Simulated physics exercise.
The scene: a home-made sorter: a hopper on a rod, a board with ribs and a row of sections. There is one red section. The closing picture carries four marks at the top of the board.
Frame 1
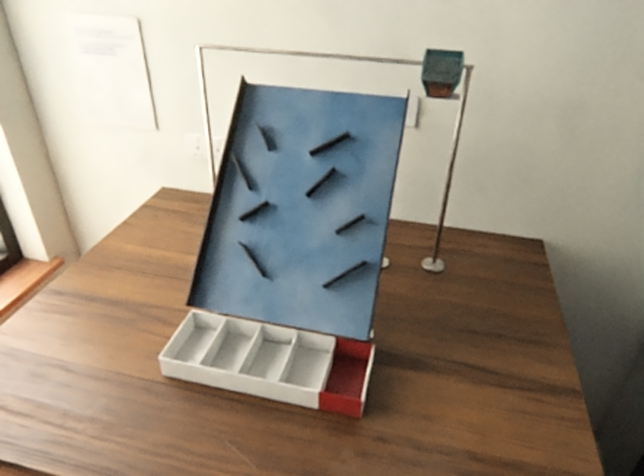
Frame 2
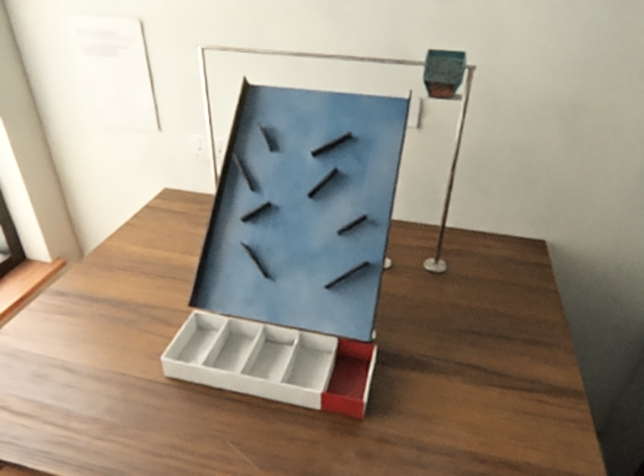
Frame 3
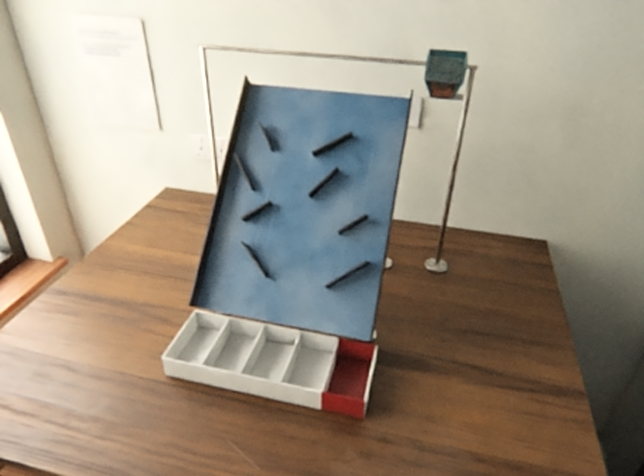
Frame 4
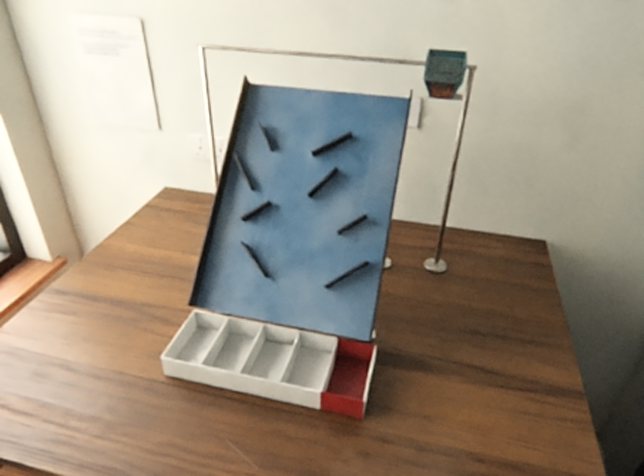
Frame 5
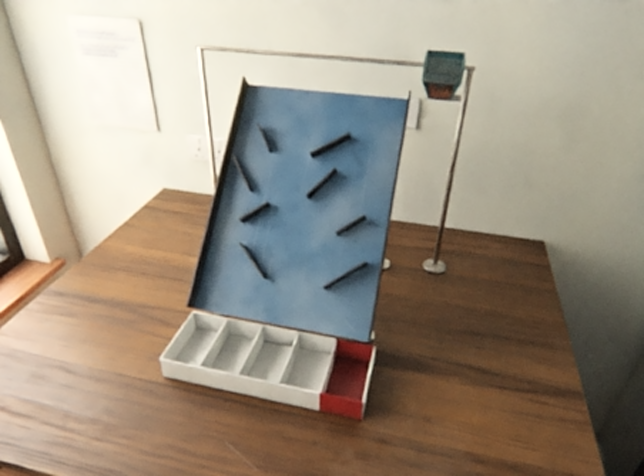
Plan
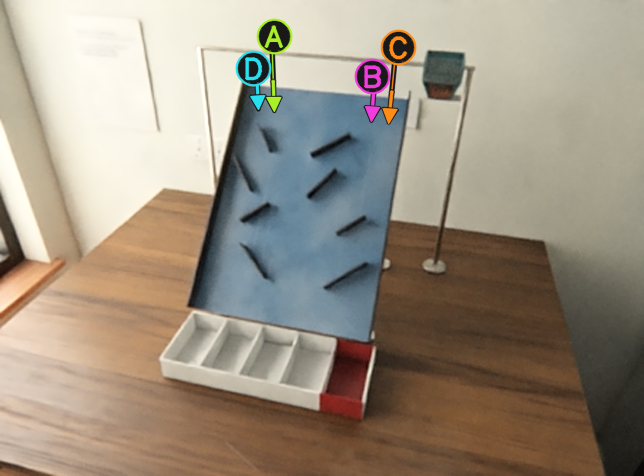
On a wooden table, a blue ribbed board stands above a row of sections, nothing moving.
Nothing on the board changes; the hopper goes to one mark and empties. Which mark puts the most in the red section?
C beats the others.
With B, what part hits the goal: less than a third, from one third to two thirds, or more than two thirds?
It is less than a third.
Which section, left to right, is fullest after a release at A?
It is the third one.
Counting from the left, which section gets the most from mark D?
It is the first one.
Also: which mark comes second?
Here it is mark B.
On the marked copy, mark A meets the board at (274, 106); mark B meets the board at (371, 116); mark C meets the board at (389, 118); mark D meets the board at (258, 104).
With A, none at all in the red section, all but a few in other sections.
With B, close to a quarter in the red section, close to two thirds in other sections, a small share outside the box.
With C, close to a third in the red section, close to half in other sections, a small share outside the box.
With D, none at all in the red section, all but a few in other sections, only a few outside the box.
